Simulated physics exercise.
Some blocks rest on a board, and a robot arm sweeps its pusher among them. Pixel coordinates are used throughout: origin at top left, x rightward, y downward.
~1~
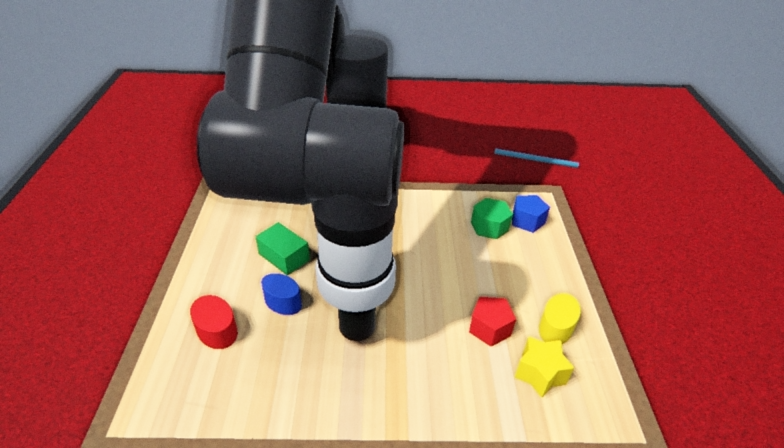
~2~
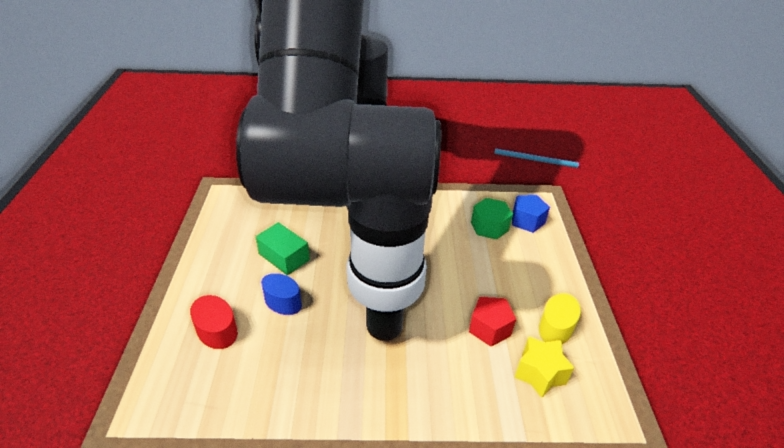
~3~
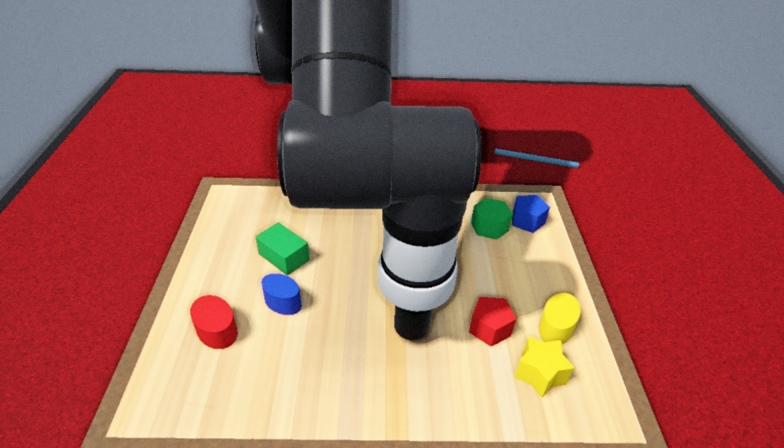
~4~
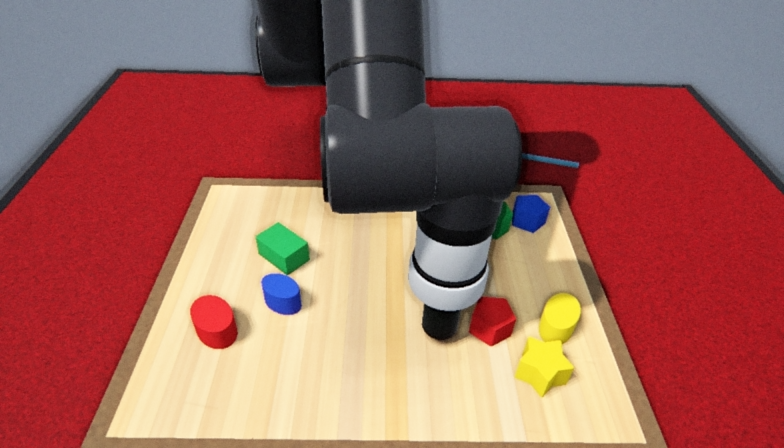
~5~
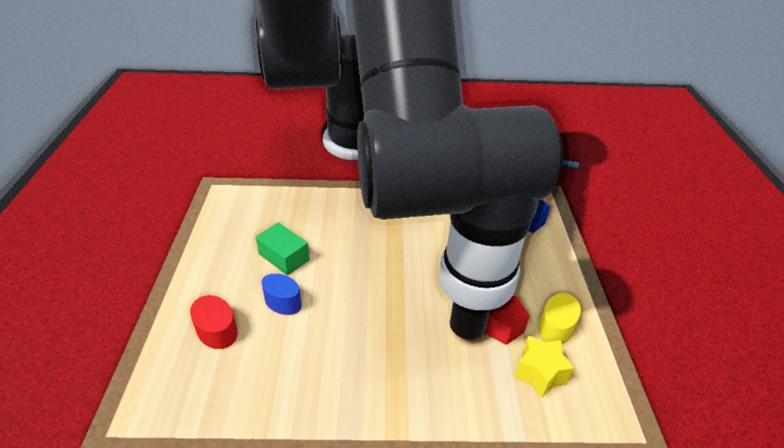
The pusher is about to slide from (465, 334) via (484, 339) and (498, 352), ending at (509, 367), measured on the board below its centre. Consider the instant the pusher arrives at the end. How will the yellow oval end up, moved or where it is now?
That block stands still.
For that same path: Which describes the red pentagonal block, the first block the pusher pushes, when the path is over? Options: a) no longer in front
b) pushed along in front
a - no longer in front.
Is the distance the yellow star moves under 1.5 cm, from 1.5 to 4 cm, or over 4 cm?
Of the three bands, it's under 1.5 cm.
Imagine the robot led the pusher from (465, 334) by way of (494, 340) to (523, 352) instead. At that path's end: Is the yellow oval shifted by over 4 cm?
It seems not.
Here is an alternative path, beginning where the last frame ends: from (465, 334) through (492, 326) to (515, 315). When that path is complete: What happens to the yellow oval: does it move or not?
The block moves away from its spot.
What follows on the original path. Halfway along, pusher (495, 336); red pentagonal block (524, 309), turned 35° anticlockwise.
At the end, pusher (512, 359); red pentagonal block (525, 309), turned 35° anticlockwise; yellow star (553, 360); yellow oval still.
